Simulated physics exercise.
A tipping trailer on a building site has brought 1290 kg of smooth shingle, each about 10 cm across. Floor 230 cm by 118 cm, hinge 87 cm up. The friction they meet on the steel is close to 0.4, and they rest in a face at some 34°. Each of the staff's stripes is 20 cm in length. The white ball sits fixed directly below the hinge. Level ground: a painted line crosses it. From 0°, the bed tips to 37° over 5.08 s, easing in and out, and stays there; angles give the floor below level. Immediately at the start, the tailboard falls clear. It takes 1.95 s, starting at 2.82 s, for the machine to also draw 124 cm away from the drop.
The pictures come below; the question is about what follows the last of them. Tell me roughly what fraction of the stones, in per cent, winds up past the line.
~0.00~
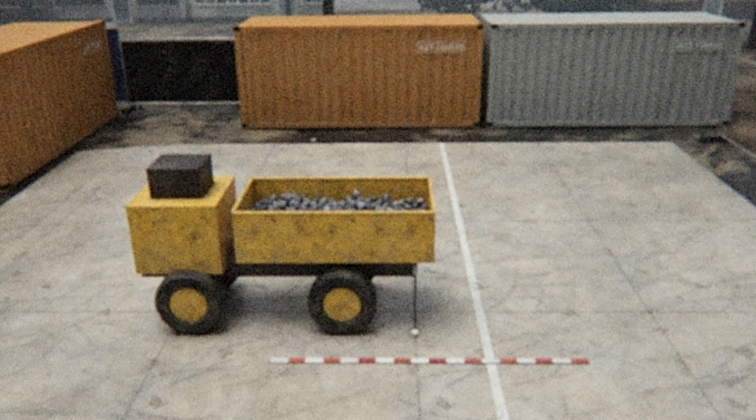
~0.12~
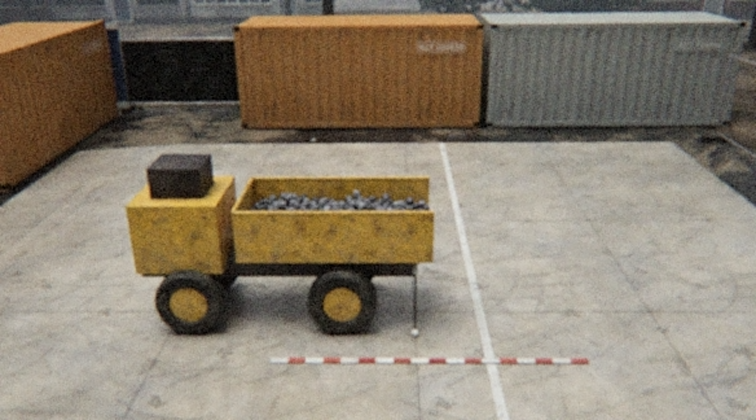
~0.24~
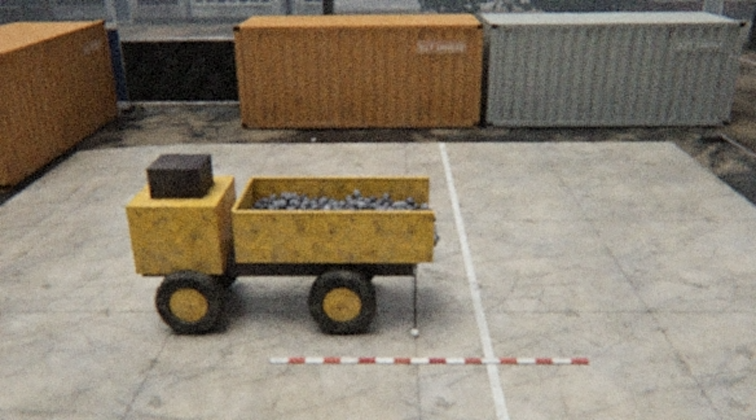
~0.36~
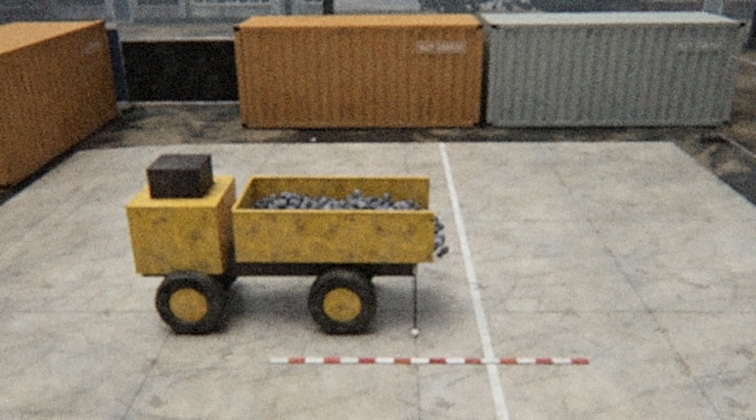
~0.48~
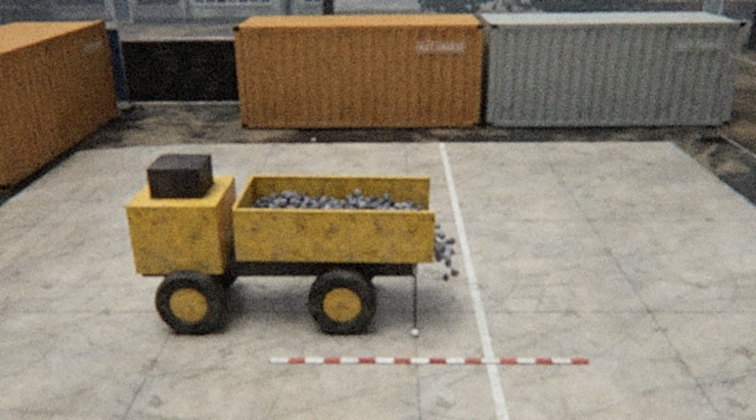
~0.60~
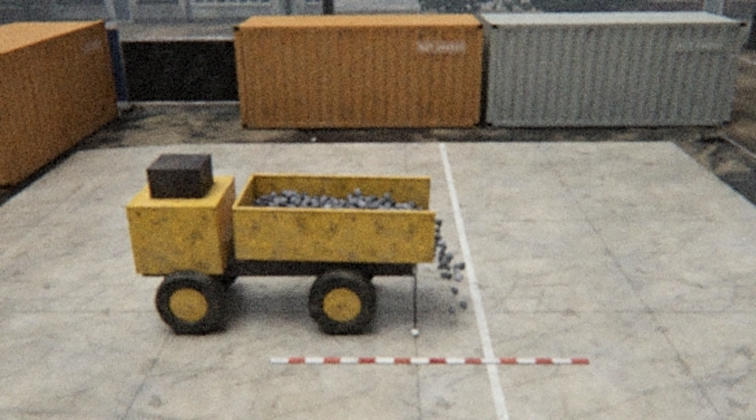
Roughly 25 per cent of the stones.
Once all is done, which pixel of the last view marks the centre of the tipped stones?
Middle at around (448, 301), I'd say.
After 3.8 s the floor is at 31°; 21 % in the bed, 57 % short of the line, 22 % past the line; the foremost stones are at (540, 307).
After 5.2 s the floor is at 37°; 0 % in the bed, 74 % short of the line, 26 % past the line; the foremost stones are at (550, 309).
After 5.5 s the floor is at 37°; 0 % in the bed, 74 % short of the line, 26 % past the line; the foremost stones are at (550, 309).
After 8.5 s the floor is at 37°; 0 % in the bed, 74 % short of the line, 26 % past the line; the foremost stones are at (550, 309).
